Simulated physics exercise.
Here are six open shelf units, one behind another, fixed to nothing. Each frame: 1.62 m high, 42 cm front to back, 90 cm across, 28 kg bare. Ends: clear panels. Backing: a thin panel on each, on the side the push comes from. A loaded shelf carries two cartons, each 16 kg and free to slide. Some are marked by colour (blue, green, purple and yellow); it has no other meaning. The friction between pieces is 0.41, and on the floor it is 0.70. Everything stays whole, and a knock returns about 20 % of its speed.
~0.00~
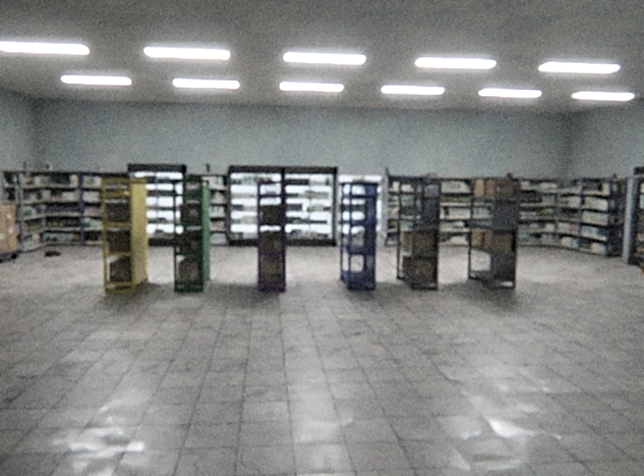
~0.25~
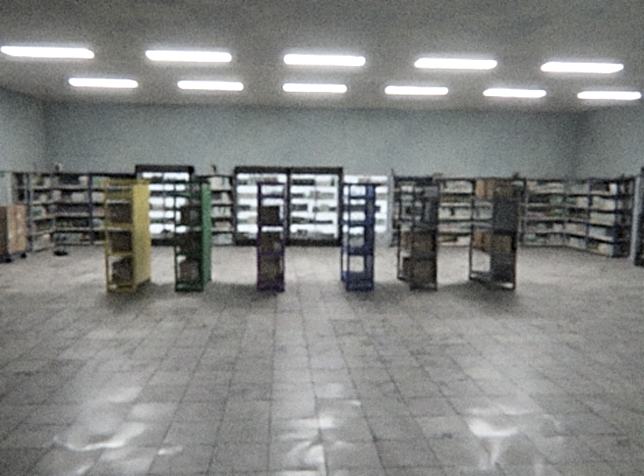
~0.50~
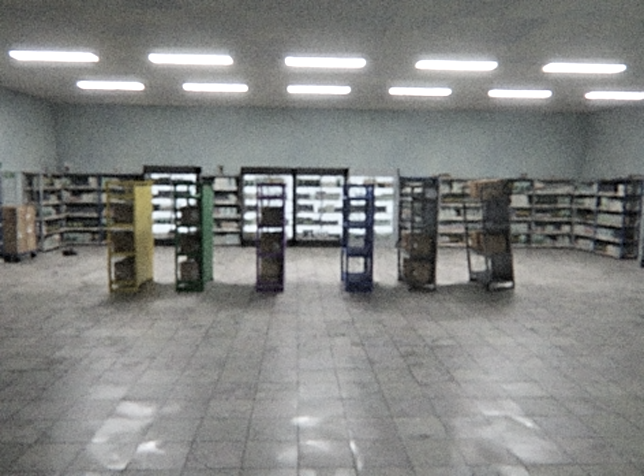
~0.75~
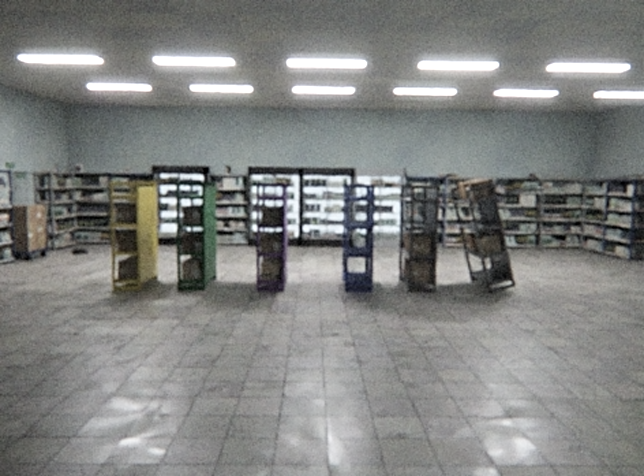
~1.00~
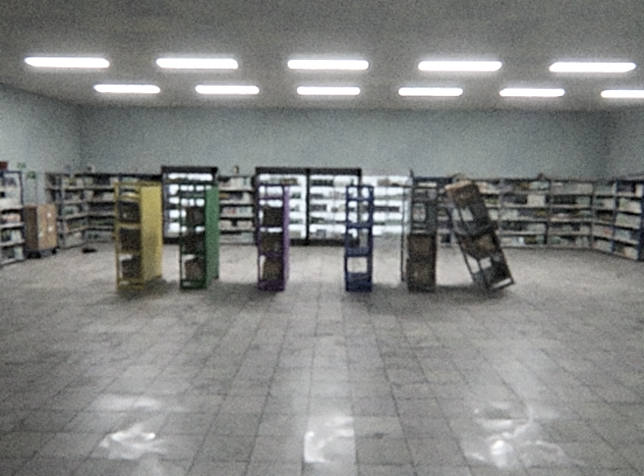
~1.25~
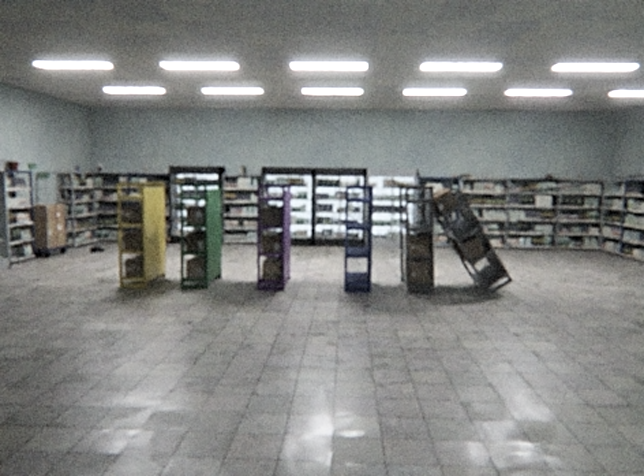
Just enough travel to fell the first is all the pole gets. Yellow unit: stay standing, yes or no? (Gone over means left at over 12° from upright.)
No.
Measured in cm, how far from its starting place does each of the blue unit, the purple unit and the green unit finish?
Blue 100 cm, purple 80 cm, green 100 cm.
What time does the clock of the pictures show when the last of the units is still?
Somewhere close to 5.5 s.
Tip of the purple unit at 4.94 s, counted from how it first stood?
Roughly 70°.
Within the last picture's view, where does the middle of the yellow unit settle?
In the last picture it comes to a stop at about (80, 268).
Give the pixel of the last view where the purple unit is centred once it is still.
About pixel (225, 247).
After 1.68 s, 4 cartons spilt or dropped; 1 of the 5 other units over; yellow unit unmoved; blue unit leaning 4°.
After 2.82 s, 6 cartons spilt or dropped; 3 of the 5 other units over; yellow unit unmoved; blue unit leaning 55°.
After 4.36 s, 14 cartons spilt or dropped; 5 of the 5 other units over; yellow unit leaning 18°; blue unit leaning 66°.
After 4.94 s, 18 cartons spilt or dropped; 5 of the 5 other units over; yellow unit lying flat; purple unit leaning 67°.
At rest (5.9 s), 18 cartons spilt or dropped; 5 of the 5 other units over; yellow unit lying flat; blue unit leaning 66°; purple unit leaning 66°. Not one is left standing. As the last picture would show them, middles, yellow unit near (80, 268), blue unit near (301, 253).
